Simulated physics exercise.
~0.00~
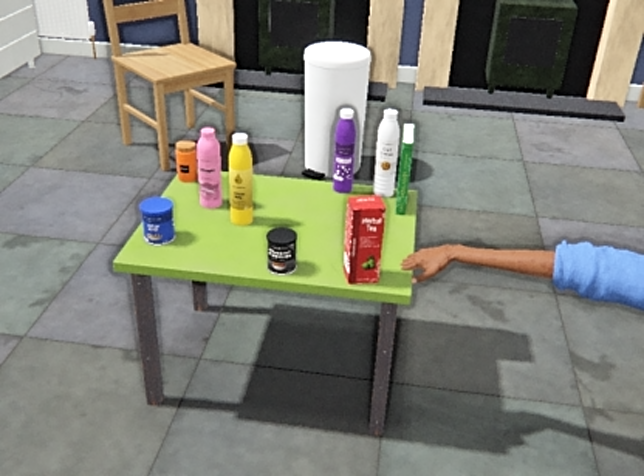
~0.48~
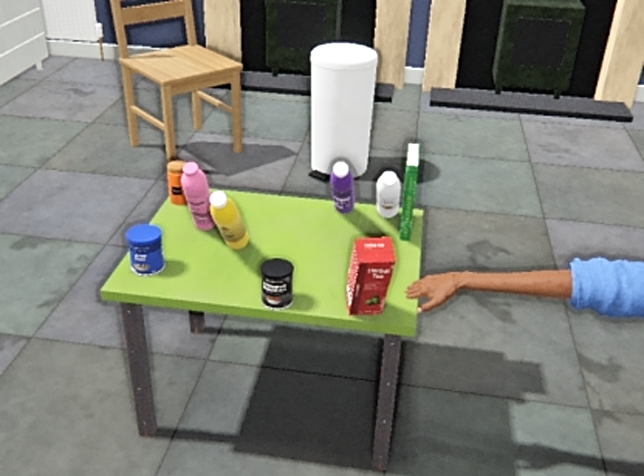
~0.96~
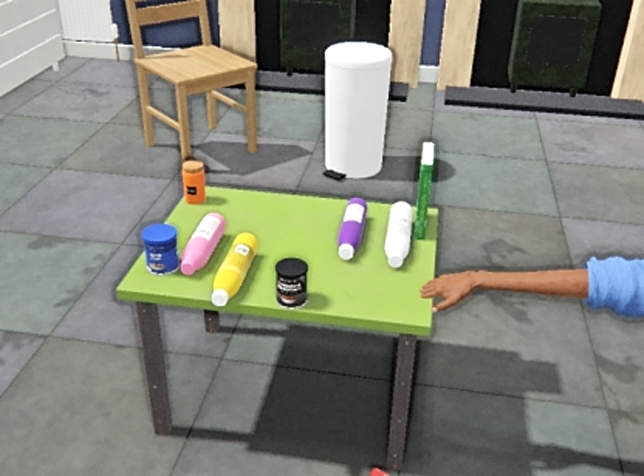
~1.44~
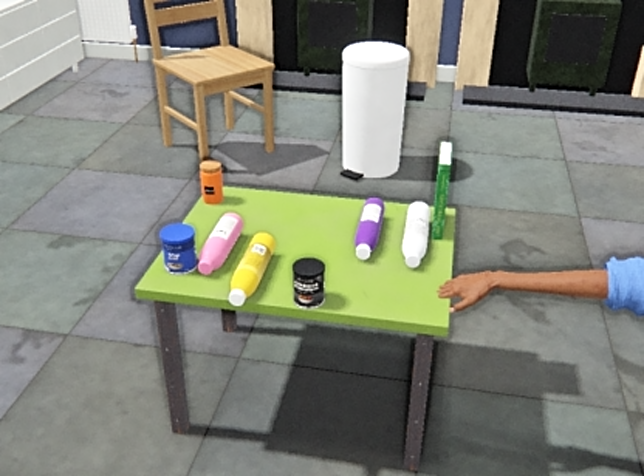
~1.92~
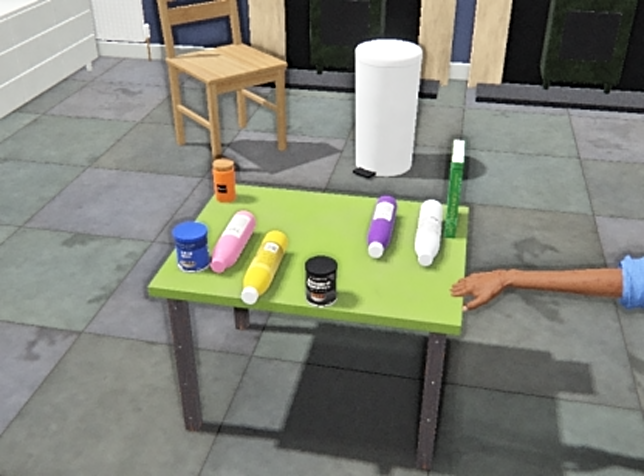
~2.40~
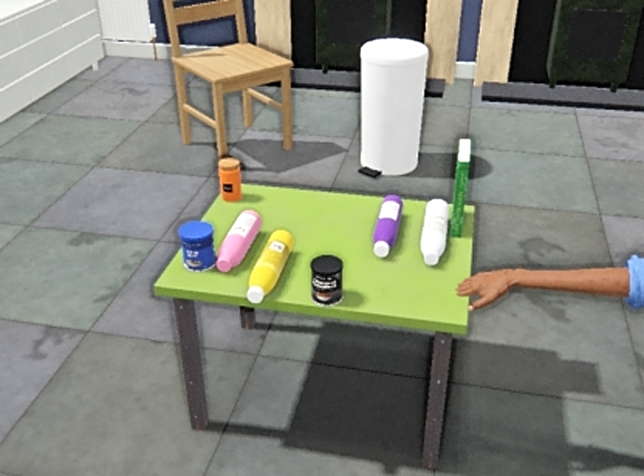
In a room with grey floor tiles, seen from above and in front, a small lime-green table stands before a wooden chair and a white bin. On it are an orange jar, a blue tin, a black tin, a red carton, a slim green item, and pink, yellow, purple and white bottles, while a blue-sleeved arm reaches in from the right to the table's edge. The bottles and carton tip towards the viewer. The carton drops off the front, and the four bottles topple onto their sides. They stay lying there, with the jar, tins and green item still upright.
